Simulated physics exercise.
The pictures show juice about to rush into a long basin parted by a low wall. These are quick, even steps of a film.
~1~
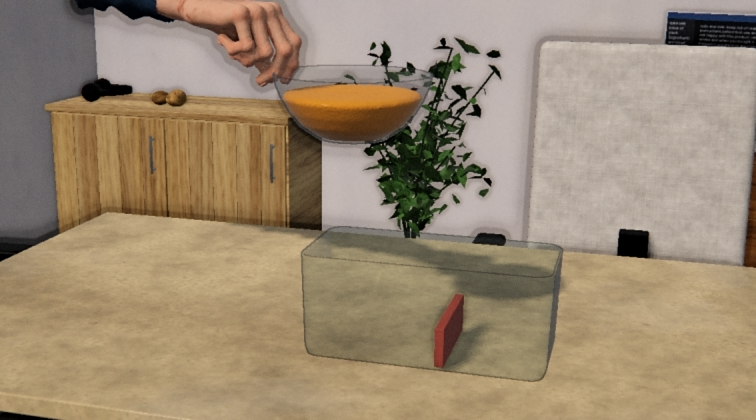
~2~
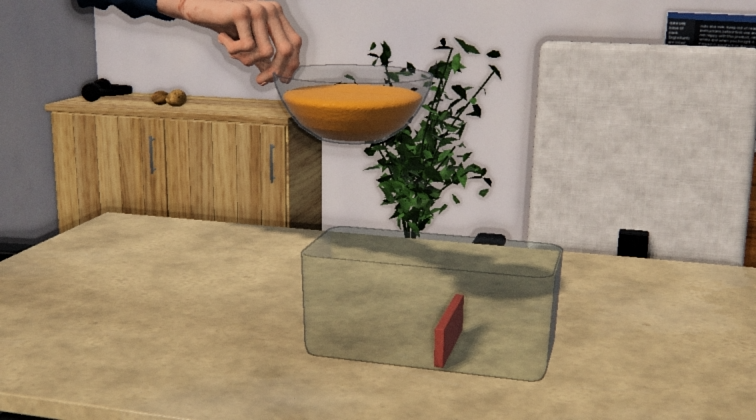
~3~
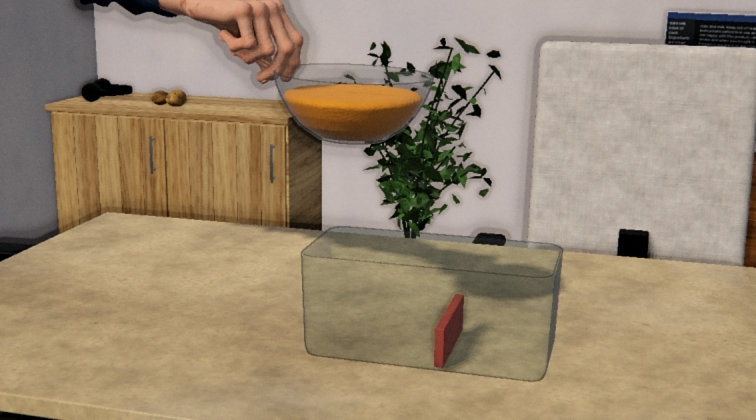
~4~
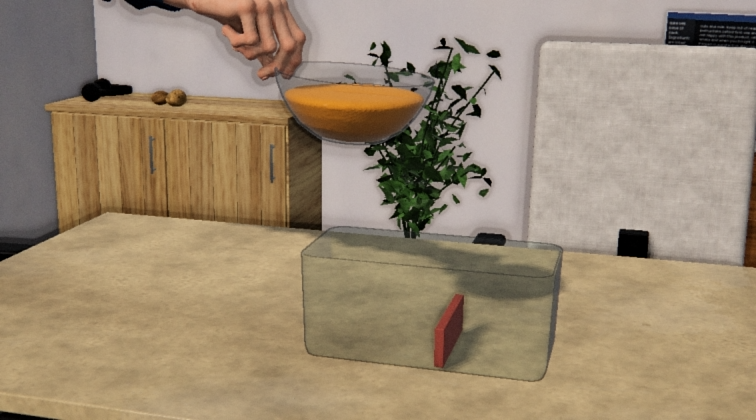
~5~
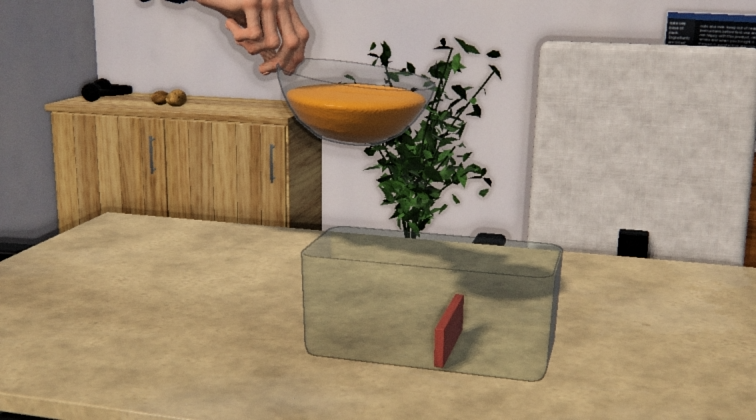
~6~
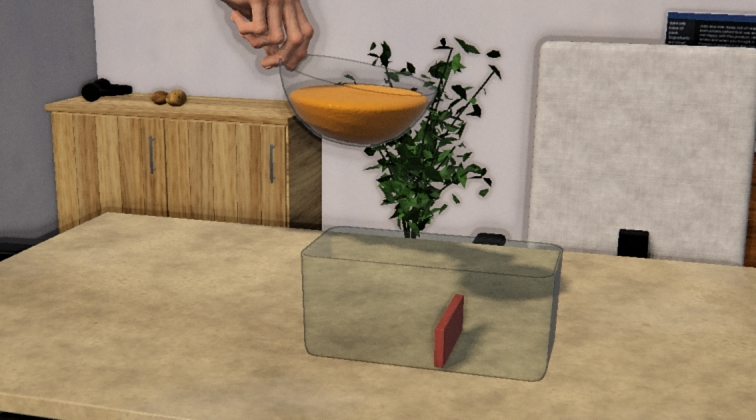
On a pale tabletop in a room with a wooden cabinet and a leafy plant, a hand holds a glass bowl of orange juice above a clear basin with a low red wall inside. The bowl stays level at first, then the hand gradually tilts it slightly to the right.
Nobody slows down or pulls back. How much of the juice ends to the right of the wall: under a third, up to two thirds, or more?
The share right of the wall is above two thirds.
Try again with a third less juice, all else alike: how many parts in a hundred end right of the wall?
About 70 per cent.
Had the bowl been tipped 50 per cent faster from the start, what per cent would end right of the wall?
Close to 65 per cent.
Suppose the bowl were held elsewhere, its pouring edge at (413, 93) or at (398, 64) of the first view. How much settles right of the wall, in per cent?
Near 65 % and 50 %.
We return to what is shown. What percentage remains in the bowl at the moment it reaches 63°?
It comes to 45 per cent or so.
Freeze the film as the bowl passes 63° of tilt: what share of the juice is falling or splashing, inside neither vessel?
Close to 35 per cent.
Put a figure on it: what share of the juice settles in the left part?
It comes to 20 per cent or so.
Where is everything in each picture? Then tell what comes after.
In the first frame, it leans 0°; its right rim is at (430, 79); the juice meets the walls at (288, 91) and (423, 97); the long basin's rim runs from (316, 241) to (558, 263); the wall's top is at (450, 312).
In the second frame, it leans 0°; its right rim is at (431, 79); the juice meets the walls at (288, 91) and (423, 97).
In the third frame, it leans 2°; its right rim is at (431, 81); the juice meets the walls at (289, 90) and (423, 98).
In the fourth frame, it leans 4°; its right rim is at (432, 85); the juice meets the walls at (290, 89) and (424, 100).
In the fifth frame, it leans 7°; its right rim is at (433, 89); the juice meets the walls at (292, 89) and (426, 100).
In the sixth frame, it leans 11°; its right rim is at (434, 95); the juice meets the walls at (294, 90) and (429, 101).
A moment on, the bowl is tipped part way and 43 per cent is still to pour, 1 is left of the wall and 20 right of it.
Next, the bowl is tipped right over and 0 per cent is still to pour, 18 is left of the wall and 79 right of it.
Then the bowl is tipped right over and 0 per cent is still to pour, 21 is left of the wall and 78 right of it.
Later the bowl is tipped right over and 0 per cent is still to pour, 21 is left of the wall and 78 right of it.
At rest 21 per cent lies left of the wall, 78 right of it and 1 outside.
